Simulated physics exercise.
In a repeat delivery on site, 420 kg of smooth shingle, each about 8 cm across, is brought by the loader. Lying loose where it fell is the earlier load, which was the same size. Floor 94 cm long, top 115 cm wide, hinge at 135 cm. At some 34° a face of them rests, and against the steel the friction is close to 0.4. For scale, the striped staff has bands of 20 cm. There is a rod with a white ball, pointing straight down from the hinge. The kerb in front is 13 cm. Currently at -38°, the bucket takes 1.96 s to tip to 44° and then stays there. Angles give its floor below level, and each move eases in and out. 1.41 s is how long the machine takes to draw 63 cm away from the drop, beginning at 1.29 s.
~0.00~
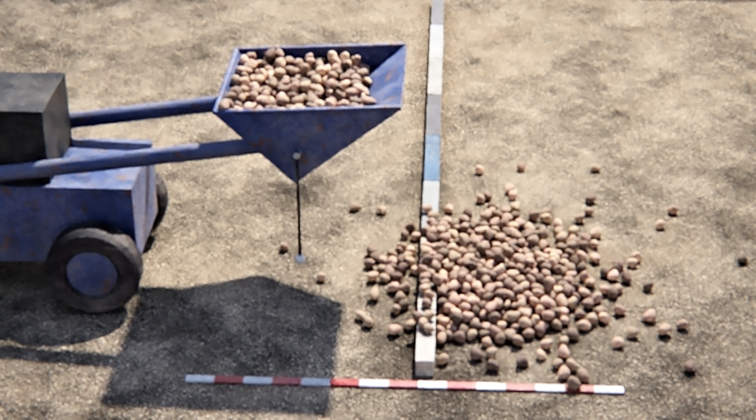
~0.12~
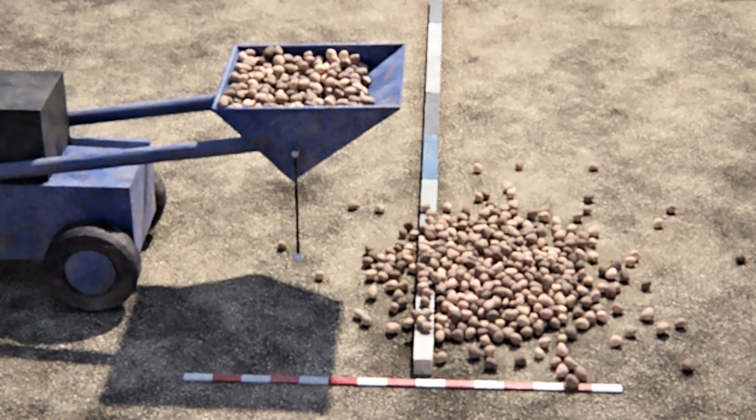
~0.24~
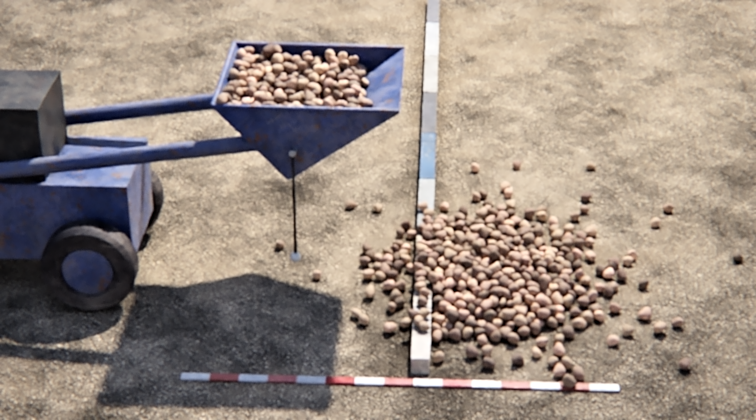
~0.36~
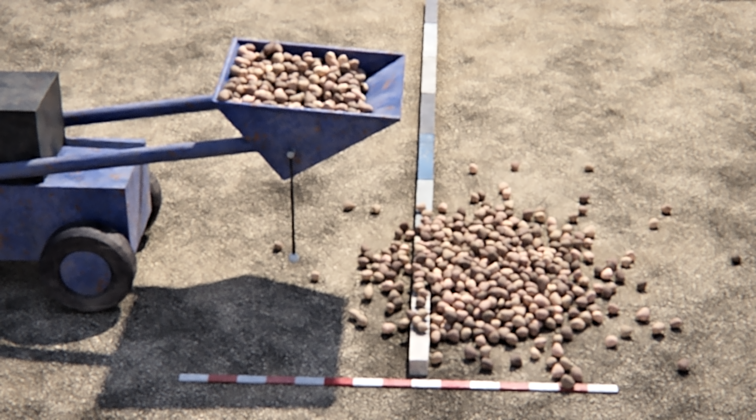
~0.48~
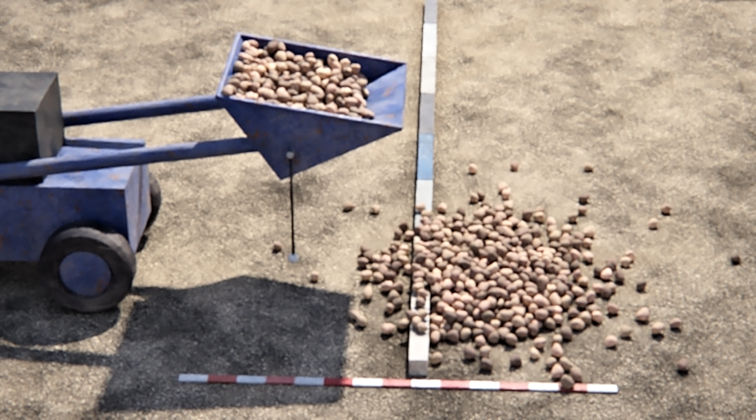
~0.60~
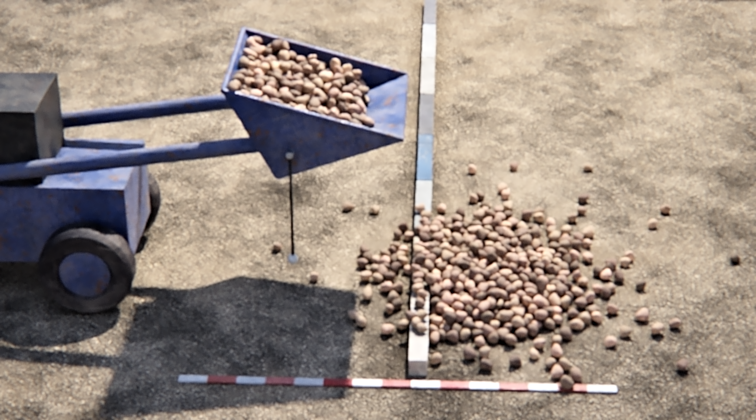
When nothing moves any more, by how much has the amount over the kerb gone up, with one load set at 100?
It has gone up by about 17 per cent of a load.
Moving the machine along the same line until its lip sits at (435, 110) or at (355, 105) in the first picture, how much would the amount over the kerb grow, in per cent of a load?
Some 45 percent, and then 0 percent.
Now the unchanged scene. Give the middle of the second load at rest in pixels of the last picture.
In the last view, somewhere near (383, 265).
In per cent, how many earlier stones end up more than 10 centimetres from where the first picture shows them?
5 %.
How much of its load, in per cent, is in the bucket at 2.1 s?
About 0 percent is still in there.
After 1.5 s the floor is at 31°; in per cent of one load, 90 in the bucket, 22 on this side of the kerb, 88 over the kerb; the foremost stones are at (684, 284).
After 2.1 s the floor is at 44°; in per cent of one load, 1 in the bucket, 98 on this side of the kerb, 102 over the kerb; the foremost stones are at (684, 284).
After 3.2 s the floor is at 44°; in per cent of one load, 0 in the bucket, 96 on this side of the kerb, 104 over the kerb; the foremost stones are at (684, 284).
After 5.9 s the floor is at 44°; in per cent of one load, 0 in the bucket, 96 on this side of the kerb, 104 over the kerb; the foremost stones are at (684, 284). Net gain over the kerb, 17.
